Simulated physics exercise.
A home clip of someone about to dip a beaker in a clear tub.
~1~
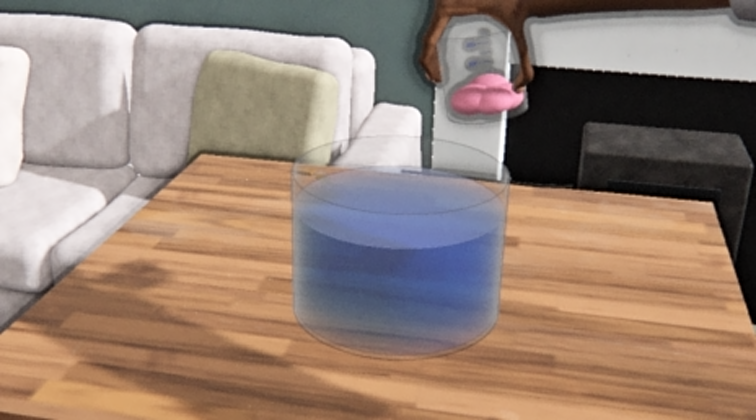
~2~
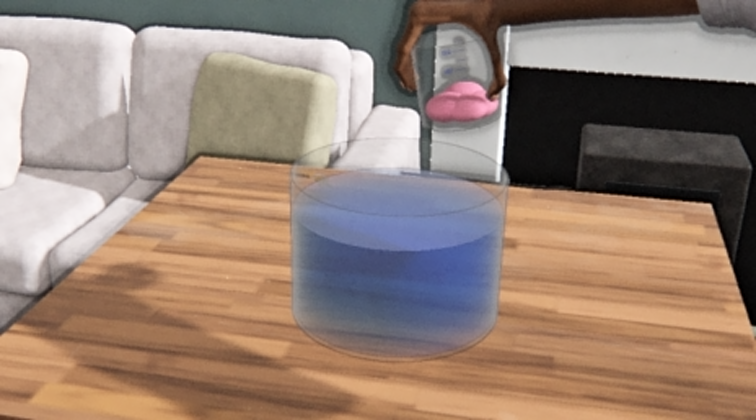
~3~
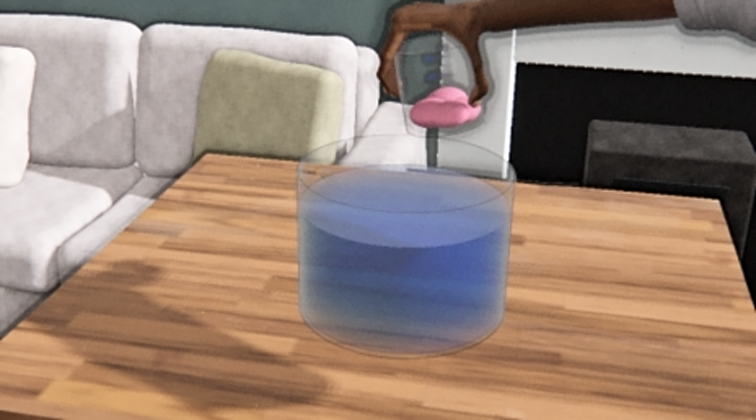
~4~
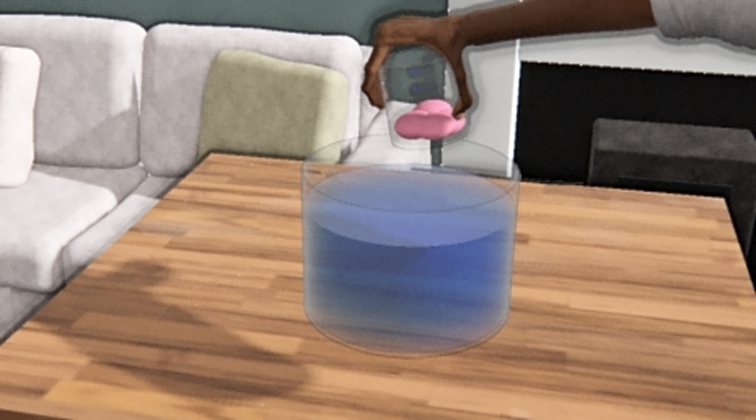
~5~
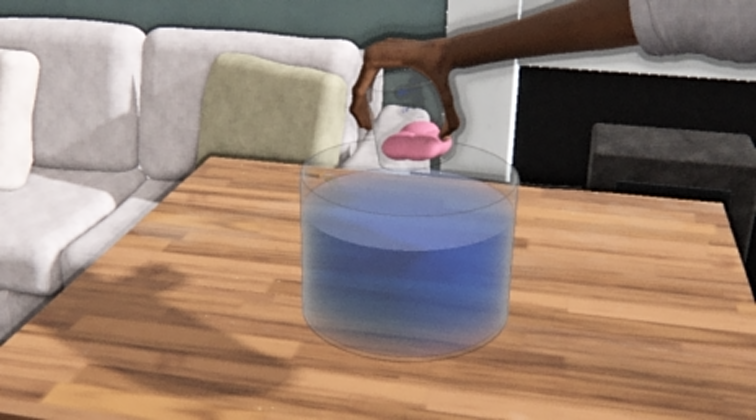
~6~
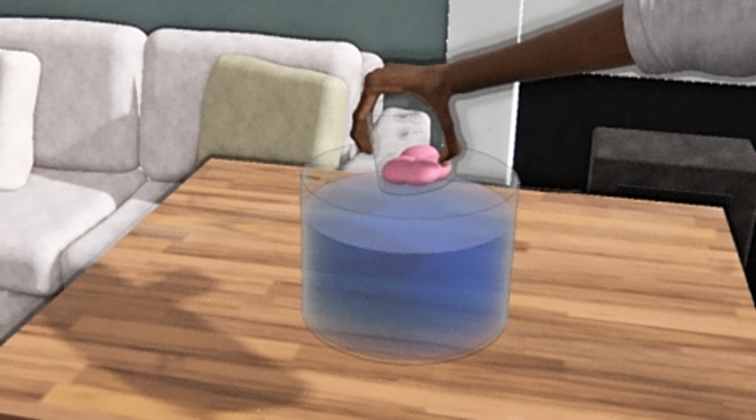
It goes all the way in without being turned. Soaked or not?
Under the surface the paper towel is flooded.
A moment on, the beaker enters the dyed water.
Further on, dyed water pours in as the air escapes.
When it is over, the beaker is under, flooded, and the paper towel is wet.
